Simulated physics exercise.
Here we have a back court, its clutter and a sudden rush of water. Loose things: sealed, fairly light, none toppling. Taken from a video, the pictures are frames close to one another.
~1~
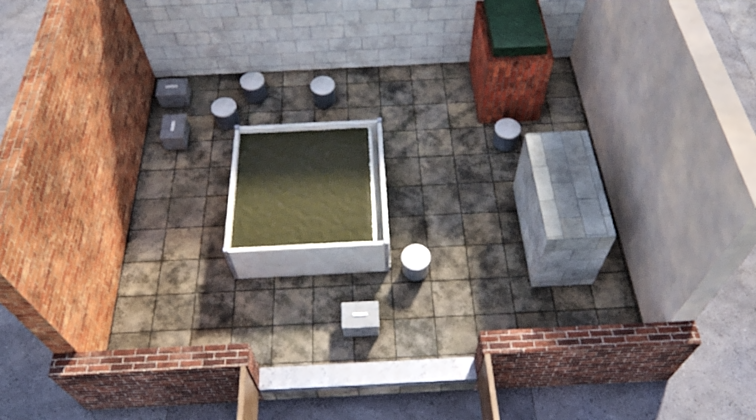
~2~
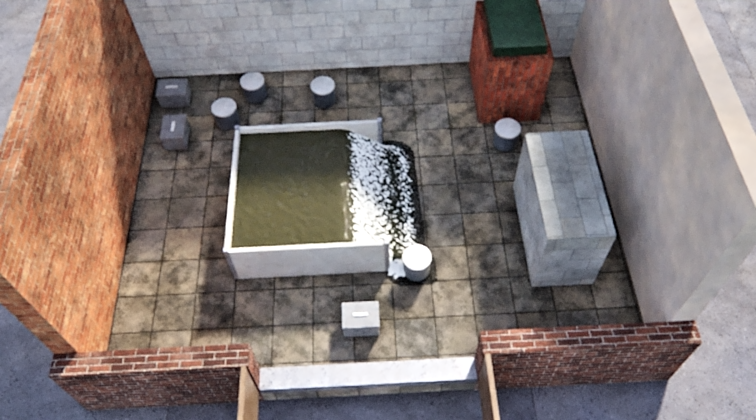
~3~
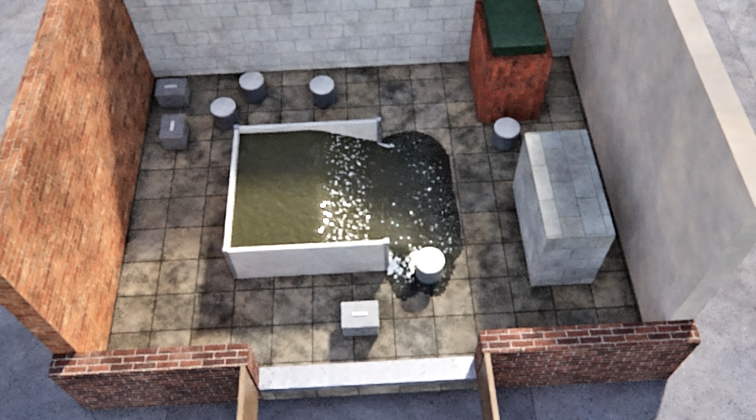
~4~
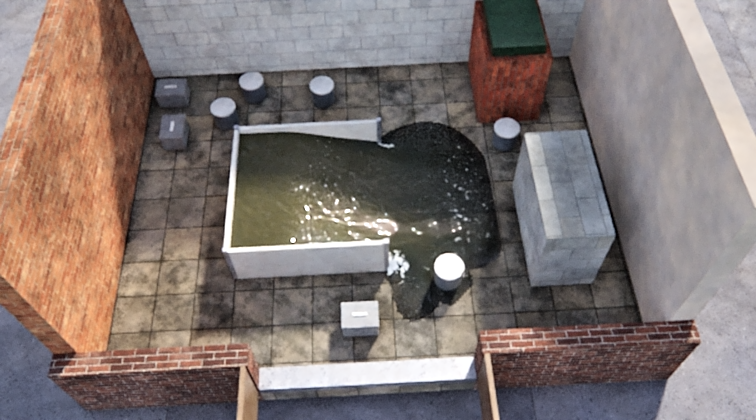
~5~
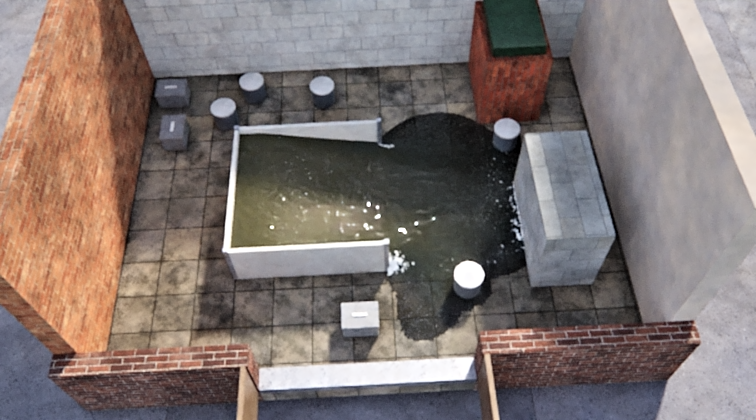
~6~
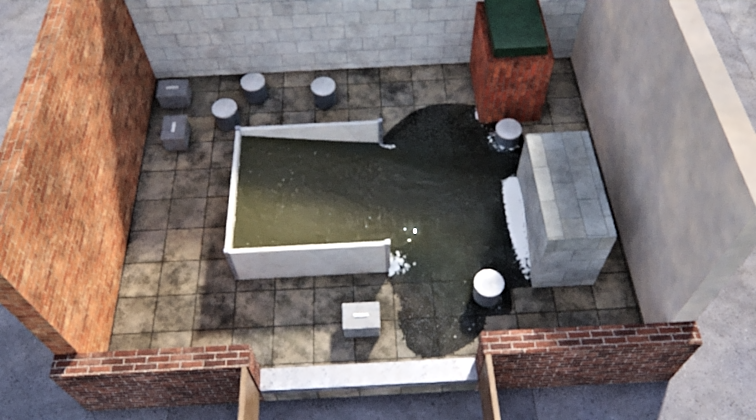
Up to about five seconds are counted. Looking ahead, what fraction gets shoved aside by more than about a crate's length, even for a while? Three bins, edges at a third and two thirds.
Portion: Beneath a third.
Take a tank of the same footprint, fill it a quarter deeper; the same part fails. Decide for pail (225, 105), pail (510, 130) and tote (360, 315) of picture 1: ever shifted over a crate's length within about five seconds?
Answers in the order asked: Stayed within the threshold, went past the threshold, stayed within the threshold.
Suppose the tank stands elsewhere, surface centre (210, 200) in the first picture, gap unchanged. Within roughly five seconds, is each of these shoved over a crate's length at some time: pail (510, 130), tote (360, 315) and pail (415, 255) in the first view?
Far enough, Not far, Far enough.
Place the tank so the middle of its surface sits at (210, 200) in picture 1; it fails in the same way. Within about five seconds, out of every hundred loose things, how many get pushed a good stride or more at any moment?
My guess is about 20 percent of them.
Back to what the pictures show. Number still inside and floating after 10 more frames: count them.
Count: 0.
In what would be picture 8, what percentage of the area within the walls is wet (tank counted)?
40 in a hundred, roughly.
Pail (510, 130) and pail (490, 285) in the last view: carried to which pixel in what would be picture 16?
The tops should be near (547, 70) and near (627, 279).
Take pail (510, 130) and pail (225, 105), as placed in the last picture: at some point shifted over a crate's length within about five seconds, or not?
Got that far, fell short.
A moment on, 1 of 8 are well off their spots; 0 afloat.
Next, 2 of 8 are well off their spots; 0 afloat.
Later, 2 of 8 are well off their spots; 2 afloat.
In the end, 2 of 8 are well off their spots, and 2 have been at some point; 2 afloat.
